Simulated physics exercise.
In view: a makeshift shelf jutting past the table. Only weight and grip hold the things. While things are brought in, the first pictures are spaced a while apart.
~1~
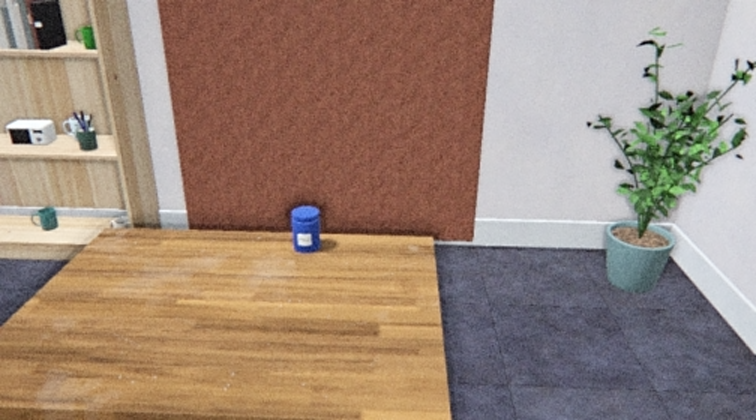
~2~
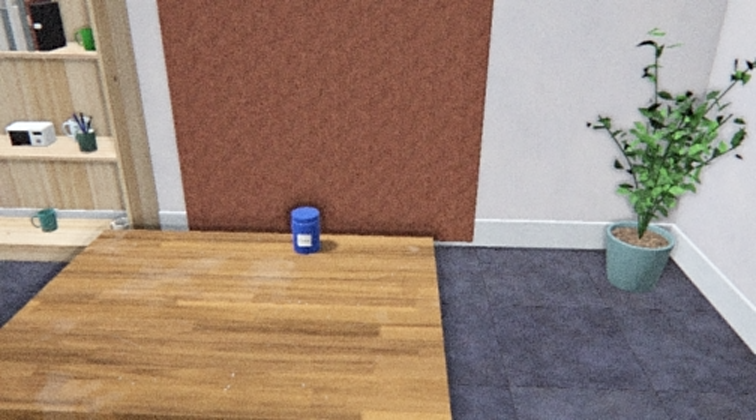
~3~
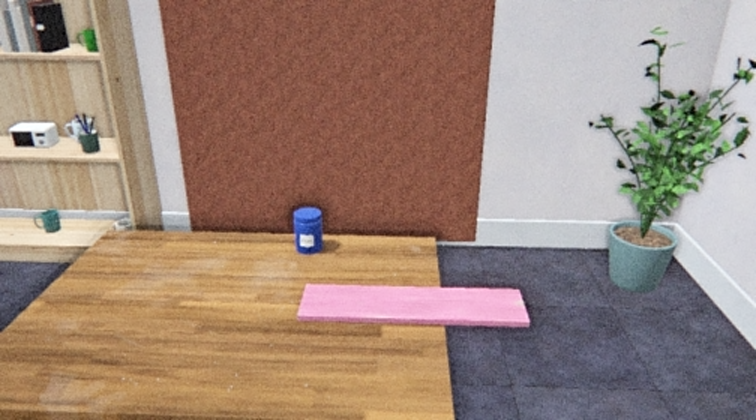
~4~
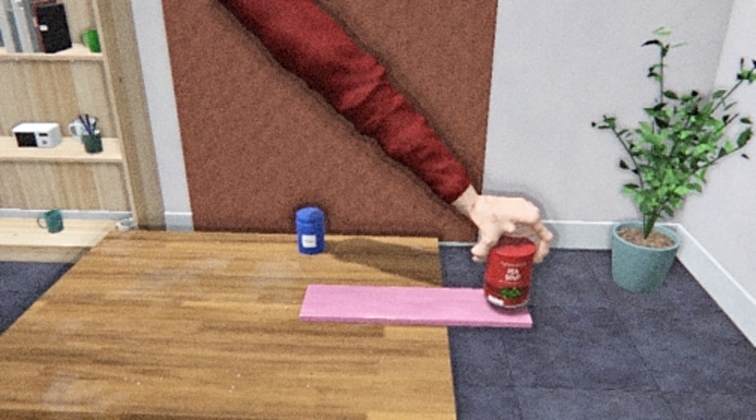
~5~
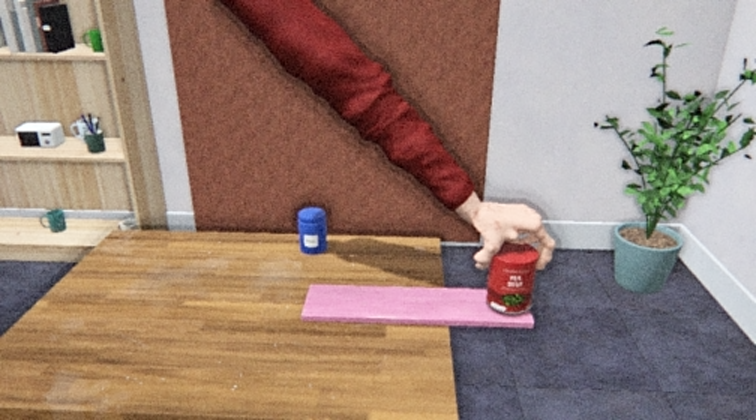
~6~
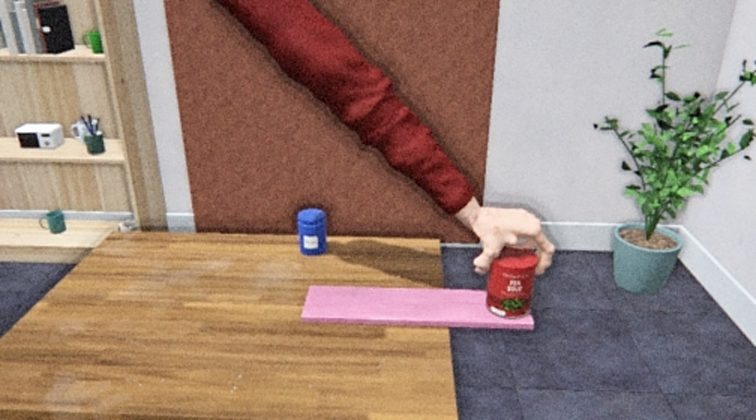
At the start, a blue jar sits near the back of a wooden table, with shelves to the left and a potted plant to the right. A pink board then appears, extending past the table's right edge, and a red-sleeved arm lowers a red tin slightly onto the board's right end, its hand staying on top.
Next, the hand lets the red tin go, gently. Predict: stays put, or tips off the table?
Tips off.
Then, 0.60 s past the last view, red tin and pink board now down on the floor or falling.
Then, 0.90 s past the last view, things are still on the move.
Finally, down on the floor or falling, red tin and pink board; blue jar still in place. The board comes down.
